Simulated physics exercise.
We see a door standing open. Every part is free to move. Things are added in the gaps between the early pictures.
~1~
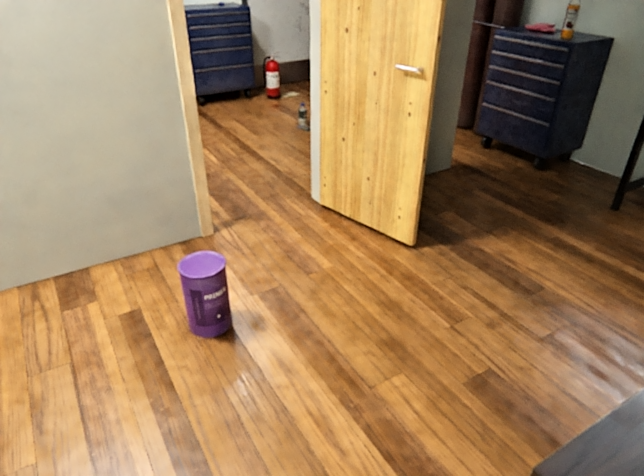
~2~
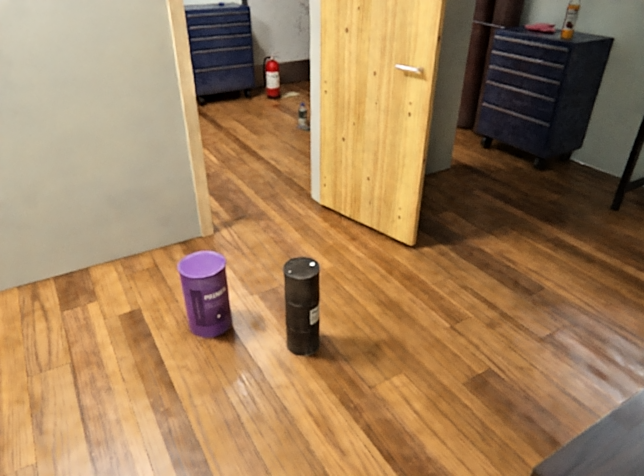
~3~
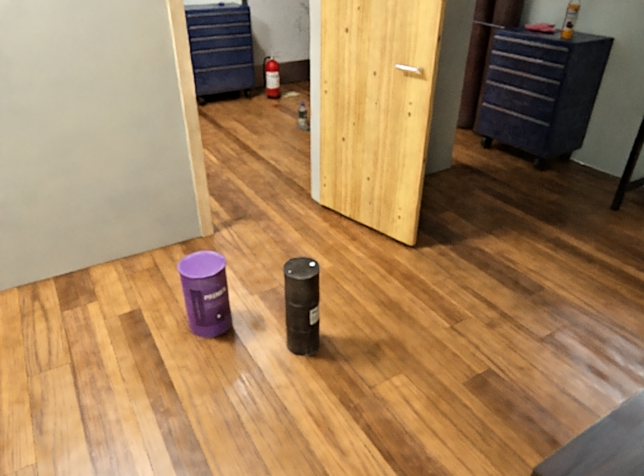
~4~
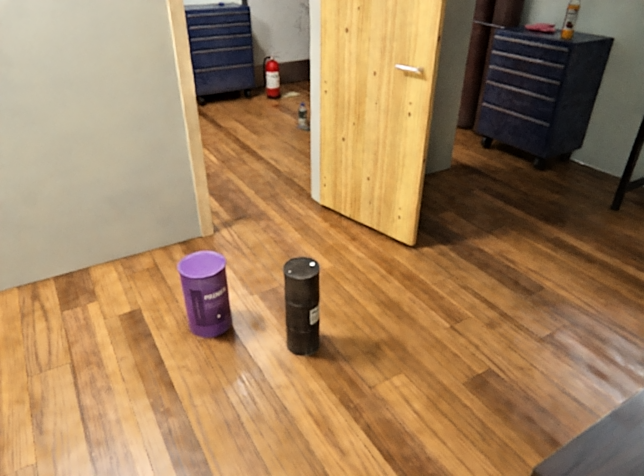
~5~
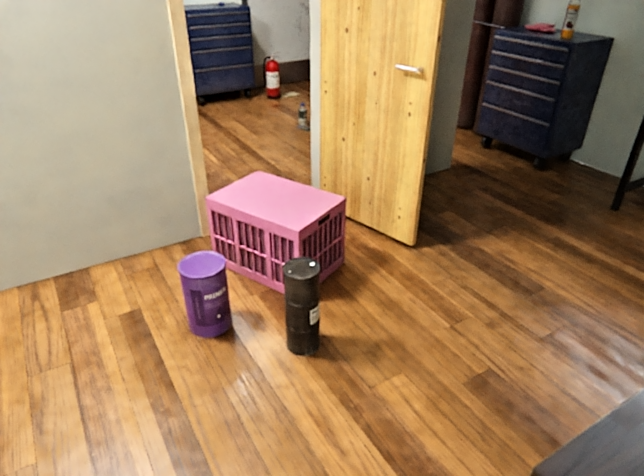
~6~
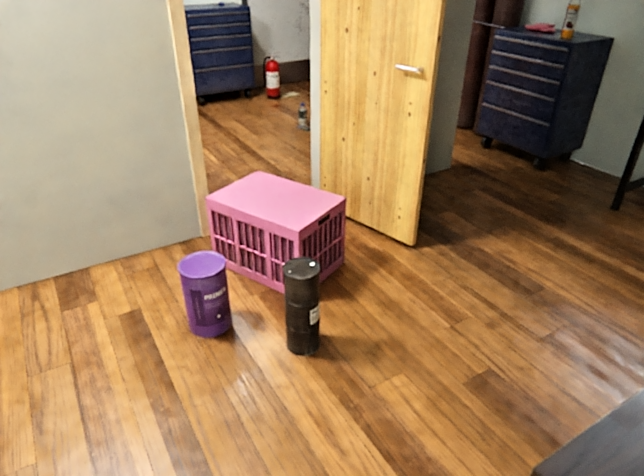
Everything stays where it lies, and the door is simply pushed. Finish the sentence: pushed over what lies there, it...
It halts partway.
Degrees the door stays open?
Roughly 70 degrees open.
Then, 0.50 s past the last view, door at 89°.
Then, 0.70 s past the last view, door at 76°.
Finally, door at 69°; all 3 still in place. Final places as the last picture's camera would see them, pink chest near (273, 231).
